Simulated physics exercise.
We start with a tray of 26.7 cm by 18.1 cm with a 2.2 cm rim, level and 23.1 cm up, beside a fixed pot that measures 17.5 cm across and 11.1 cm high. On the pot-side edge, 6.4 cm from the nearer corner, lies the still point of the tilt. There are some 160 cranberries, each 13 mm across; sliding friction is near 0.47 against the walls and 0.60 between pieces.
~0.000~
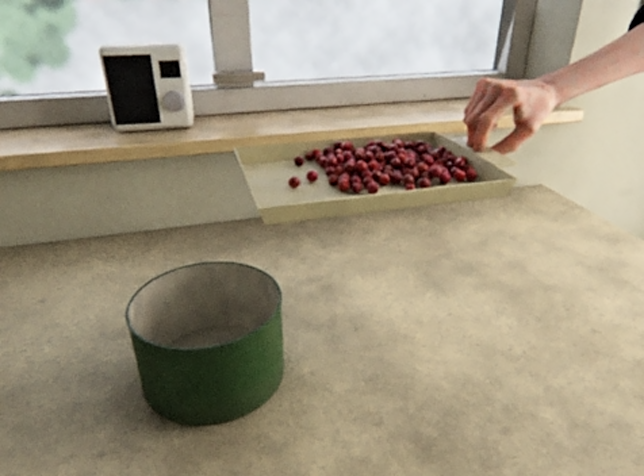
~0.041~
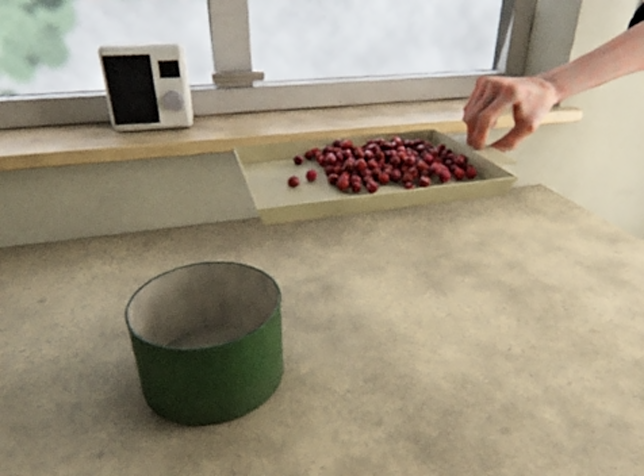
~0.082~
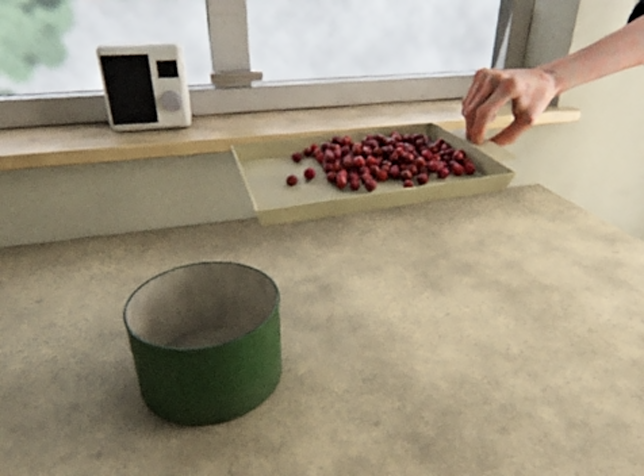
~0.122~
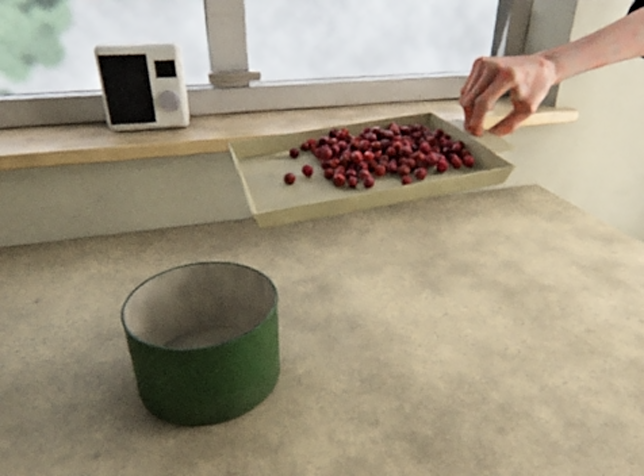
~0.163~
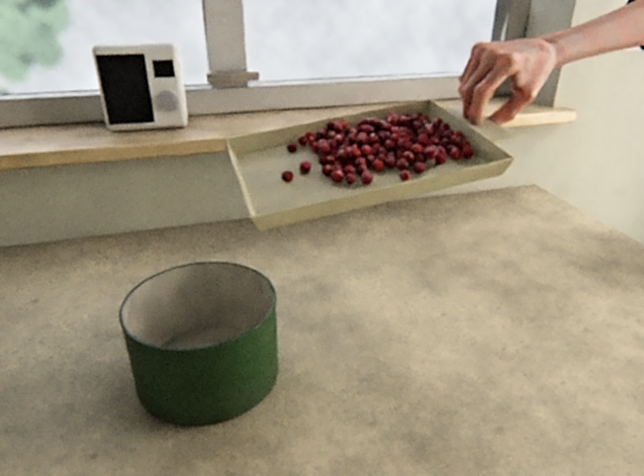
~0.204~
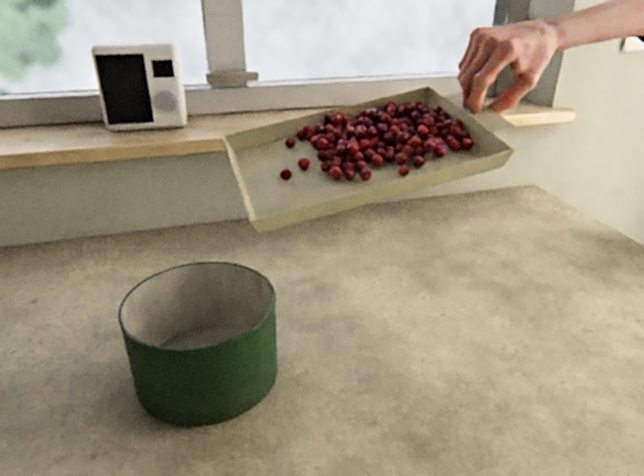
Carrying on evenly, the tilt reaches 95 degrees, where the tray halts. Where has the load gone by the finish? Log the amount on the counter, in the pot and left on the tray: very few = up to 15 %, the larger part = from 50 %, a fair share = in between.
Log: Counter = the larger part; pot = a fair share; tray = very few.
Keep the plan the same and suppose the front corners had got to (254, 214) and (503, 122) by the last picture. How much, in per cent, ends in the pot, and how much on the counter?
The pot gets 60 and the counter 40.
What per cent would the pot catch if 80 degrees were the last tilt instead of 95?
30 per cent.
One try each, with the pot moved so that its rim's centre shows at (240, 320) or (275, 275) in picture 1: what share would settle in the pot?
The shares would be near 95 and 0 per cent respectively.
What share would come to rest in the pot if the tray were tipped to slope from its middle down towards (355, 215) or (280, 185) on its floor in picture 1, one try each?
First try: Around 10 percent; second try: Around 70 percent.
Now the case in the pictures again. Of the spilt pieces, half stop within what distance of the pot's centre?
Distance: Roughly 16 cm.
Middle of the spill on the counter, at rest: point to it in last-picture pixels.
Roughly at pixel (246, 451) in the last view.
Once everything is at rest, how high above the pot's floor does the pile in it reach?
Close to 2.0 cm up.
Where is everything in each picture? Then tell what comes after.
The first picture shows tray tilt 0 degrees, front corners at (264, 204) and (509, 177); middle of the pieces at (384, 164); pot at (206, 300).
The second picture shows tray tilt 1 degrees, front corners at (264, 205) and (508, 176); middle of the pieces at (383, 162).
The third picture shows tray tilt 3 degrees, front corners at (262, 207) and (507, 171); middle of the pieces at (382, 158).
The fourth picture shows tray tilt 6 degrees, front corners at (259, 209) and (506, 165), lowest corner left front; middle of the pieces at (380, 152).
The fifth picture shows tray tilt 9 degrees, front corners at (257, 212) and (505, 156), lowest corner left front; middle of the pieces at (378, 144).
The sixth picture shows tray tilt 13 degrees, front corners at (256, 215) and (505, 148), lowest corner left front; middle of the pieces at (377, 137); pot at (199, 300). The tray's pace is about 90 degrees a second.
After 0.64 s, tilt 52 degrees; the tray holds 100 %, the pot 0 %.
Then, at 0.93 s, tilt 79 degrees; the tray holds 55 %, the pot 5 %.
Then, at 1.32 s, tilt 95 degrees; the tray holds 5 %, the pot 30 %.
At rest (2.2 s), counter 70 %, pot 30 %, tray 0 %.
